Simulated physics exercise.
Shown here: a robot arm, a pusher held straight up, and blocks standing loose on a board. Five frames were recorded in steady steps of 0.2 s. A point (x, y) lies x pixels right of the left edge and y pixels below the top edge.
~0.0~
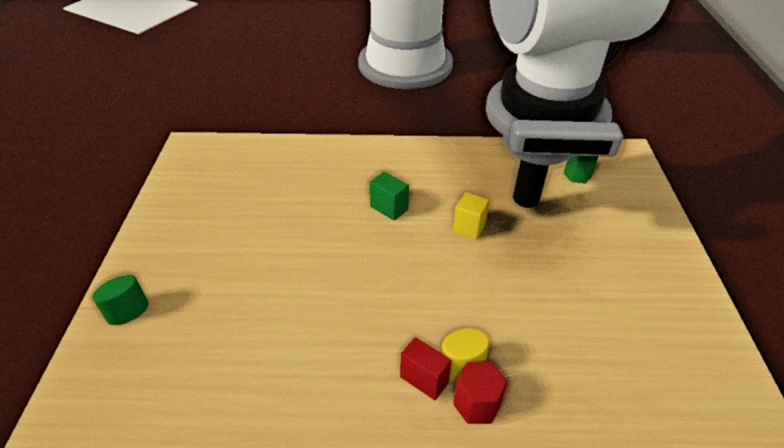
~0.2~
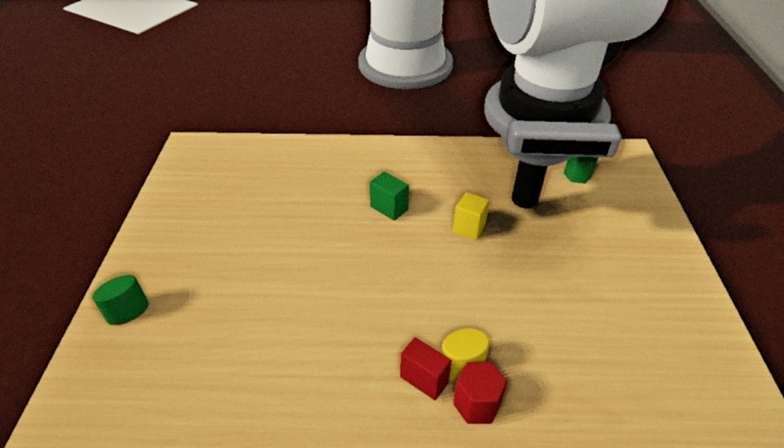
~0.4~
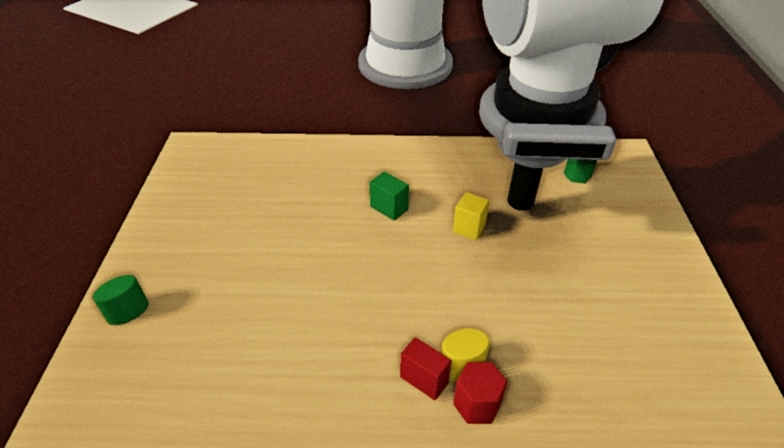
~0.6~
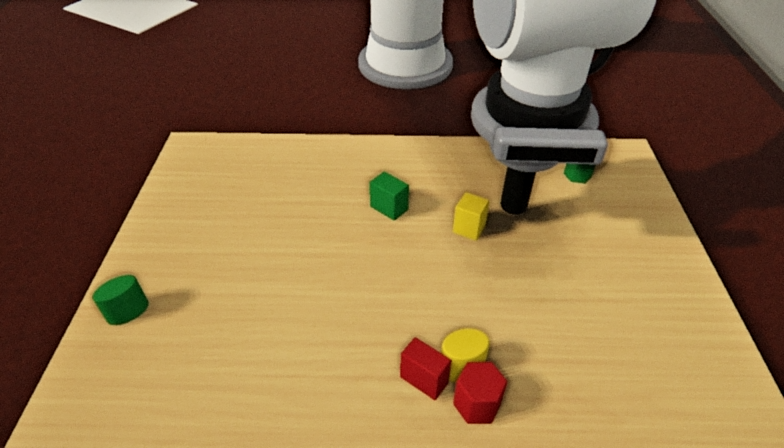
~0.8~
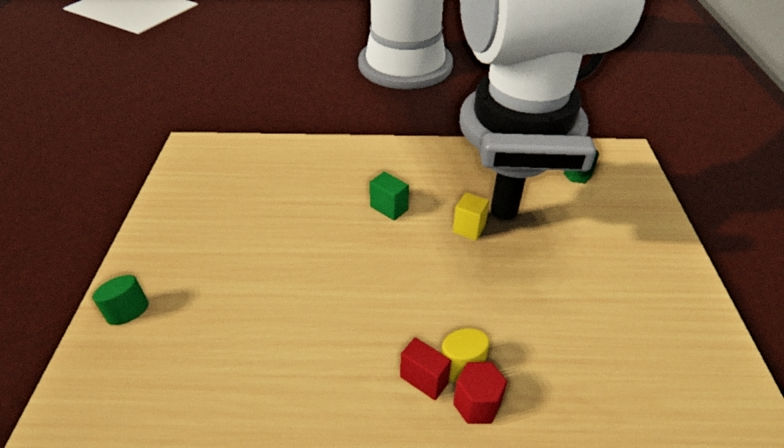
A robot arm moves its black pusher slightly left, close beside the yellow block.
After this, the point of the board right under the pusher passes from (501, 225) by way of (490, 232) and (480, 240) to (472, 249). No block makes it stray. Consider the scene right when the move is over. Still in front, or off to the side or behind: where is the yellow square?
Slid off.
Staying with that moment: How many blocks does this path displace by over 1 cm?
There will be one block displaced.
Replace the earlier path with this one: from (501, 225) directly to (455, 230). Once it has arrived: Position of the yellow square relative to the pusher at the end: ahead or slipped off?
It is still ahead of the pusher.
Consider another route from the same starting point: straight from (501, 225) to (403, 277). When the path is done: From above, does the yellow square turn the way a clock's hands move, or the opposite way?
Its rotation is clockwise.
The first path, step by step. Halfway along, pusher (487, 222); yellow square (456, 207), turned 20° clockwise.
At the end, pusher (474, 236); yellow square (446, 212), turned 60° clockwise.
